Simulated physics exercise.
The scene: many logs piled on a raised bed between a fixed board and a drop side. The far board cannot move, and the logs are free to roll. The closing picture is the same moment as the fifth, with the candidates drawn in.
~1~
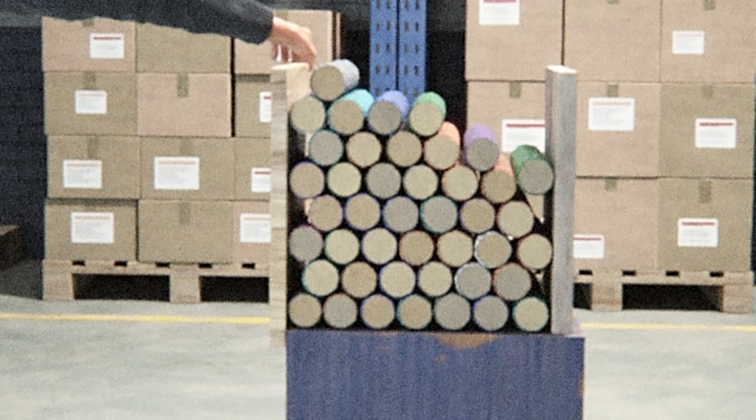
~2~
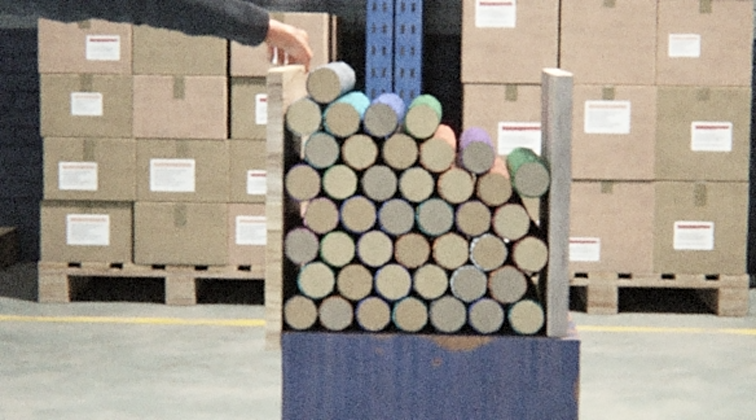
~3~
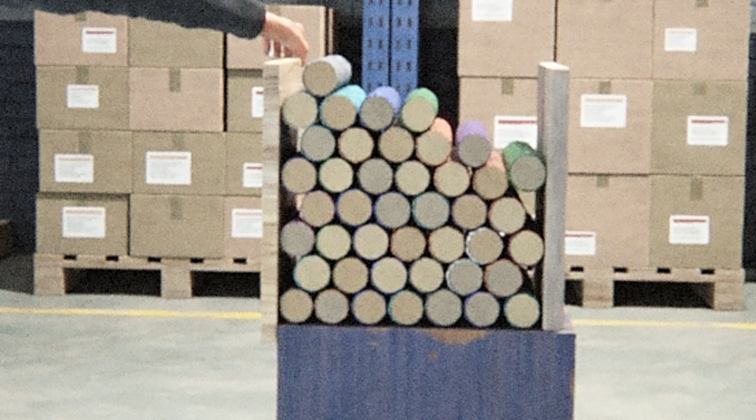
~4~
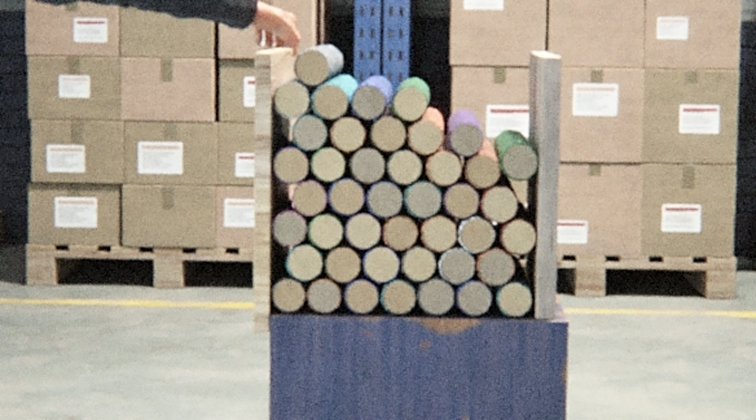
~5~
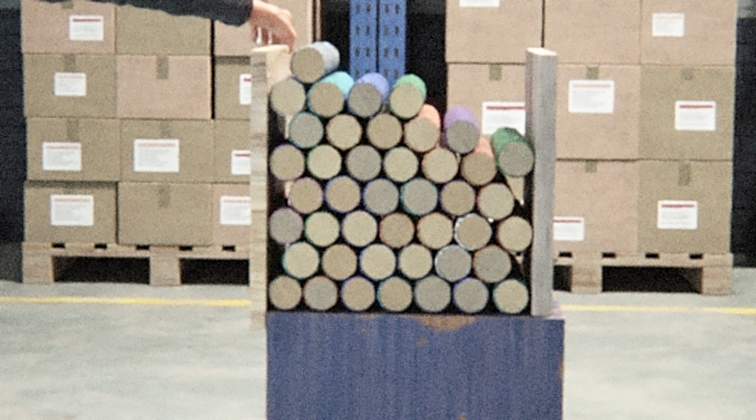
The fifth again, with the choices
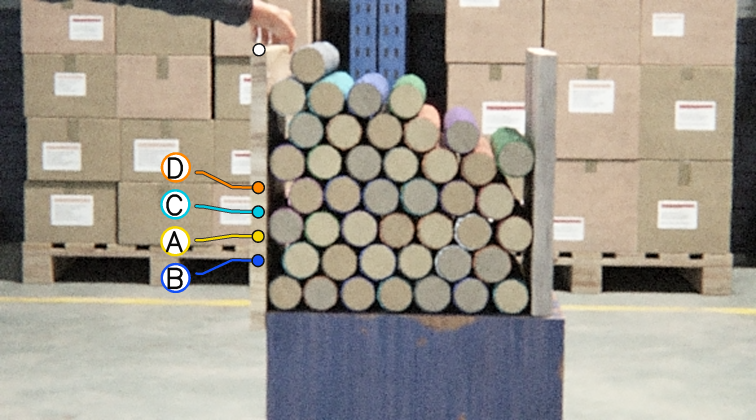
A stack of logs sat between two upright side boards on a blue base, a hand touching the top left one, and nothing shifted except the whole view, which drifted slightly left and up.
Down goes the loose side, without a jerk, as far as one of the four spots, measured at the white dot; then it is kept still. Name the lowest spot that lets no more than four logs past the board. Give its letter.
Down to D.
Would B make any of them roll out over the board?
Yes.
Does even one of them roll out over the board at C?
Yes.
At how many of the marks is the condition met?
The number is one.
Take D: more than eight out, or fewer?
At D, fewer than eight.
On the copy, A at (258, 236); B at (258, 261); C at (258, 212); D at (258, 187); the white dot at (259, 50).
On D. First, top of the board (268, 111).
Then, top of the board (267, 180).
Finally, top of the board (267, 187), two out over the board.
By contrast, A more than four out over the board; B more than four out over the board; C more than four out over the board.
